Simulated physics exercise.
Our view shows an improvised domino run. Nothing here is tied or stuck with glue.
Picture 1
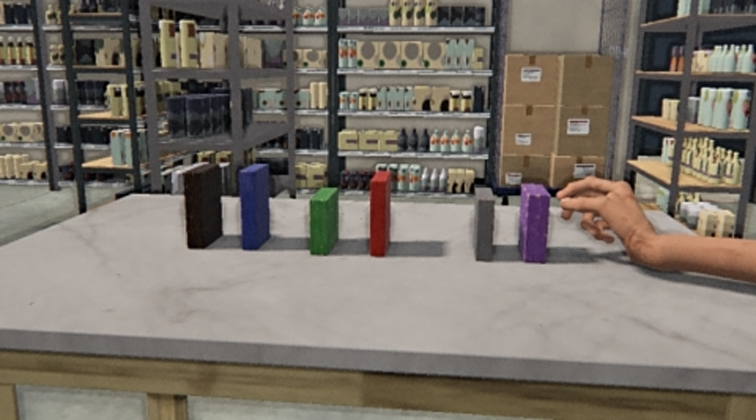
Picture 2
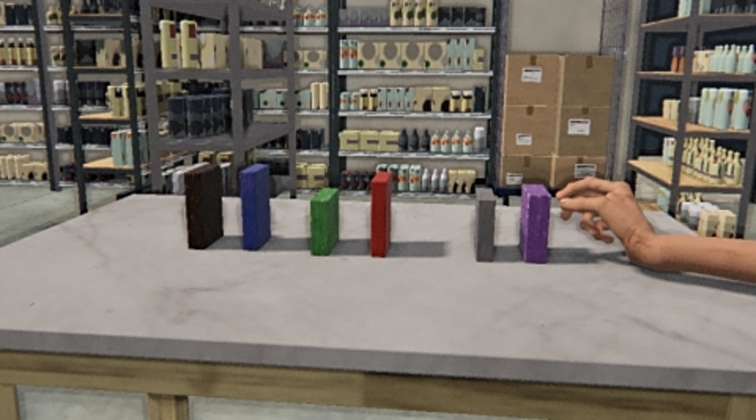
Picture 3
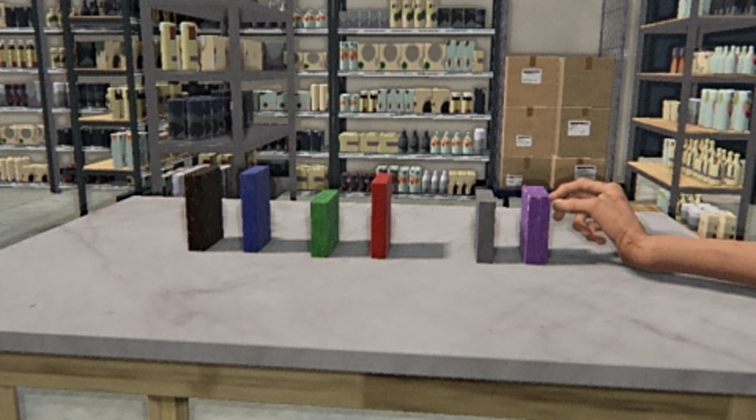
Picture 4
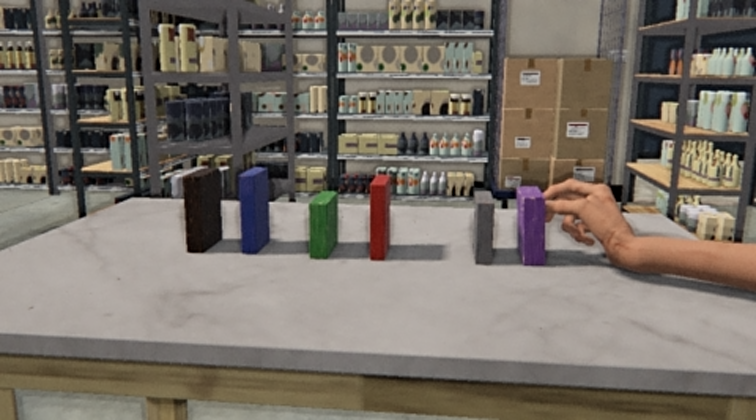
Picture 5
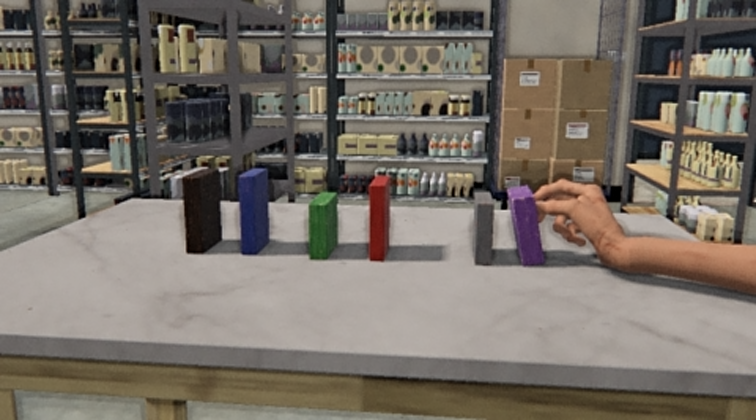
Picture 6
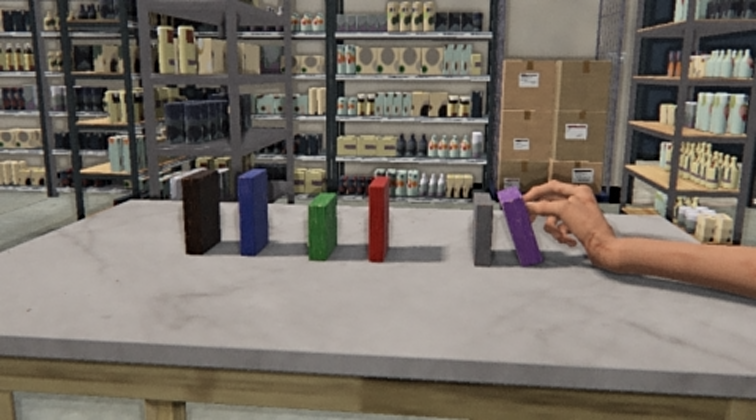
The clip opens on a row of six upright blocks, black, blue, green, red, grey and purple, on a pale marbled tabletop, with a hand at the right. The fingers reach the purple block and push its top leftward, tilting it toward the grey one while the others stay standing.
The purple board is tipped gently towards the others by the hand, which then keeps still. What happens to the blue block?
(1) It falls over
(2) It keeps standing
Option 2: It keeps standing.
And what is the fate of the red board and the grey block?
The red board stays up, while the grey block tumbles.
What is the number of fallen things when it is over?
Count: 2.
Then, 0.20 s on from there, purple board 46° over; grey block turned 23° from how it was put.
Then, 0.30 s on from there, purple board 70° over; grey block on its side.
Then, 0.60 s on from there, purple board 73° over; grey block on its side.
In the end, toppled on the table, grey block; the other 3 unmoved. At the end, from the last picture's camera, blue block near (254, 212).
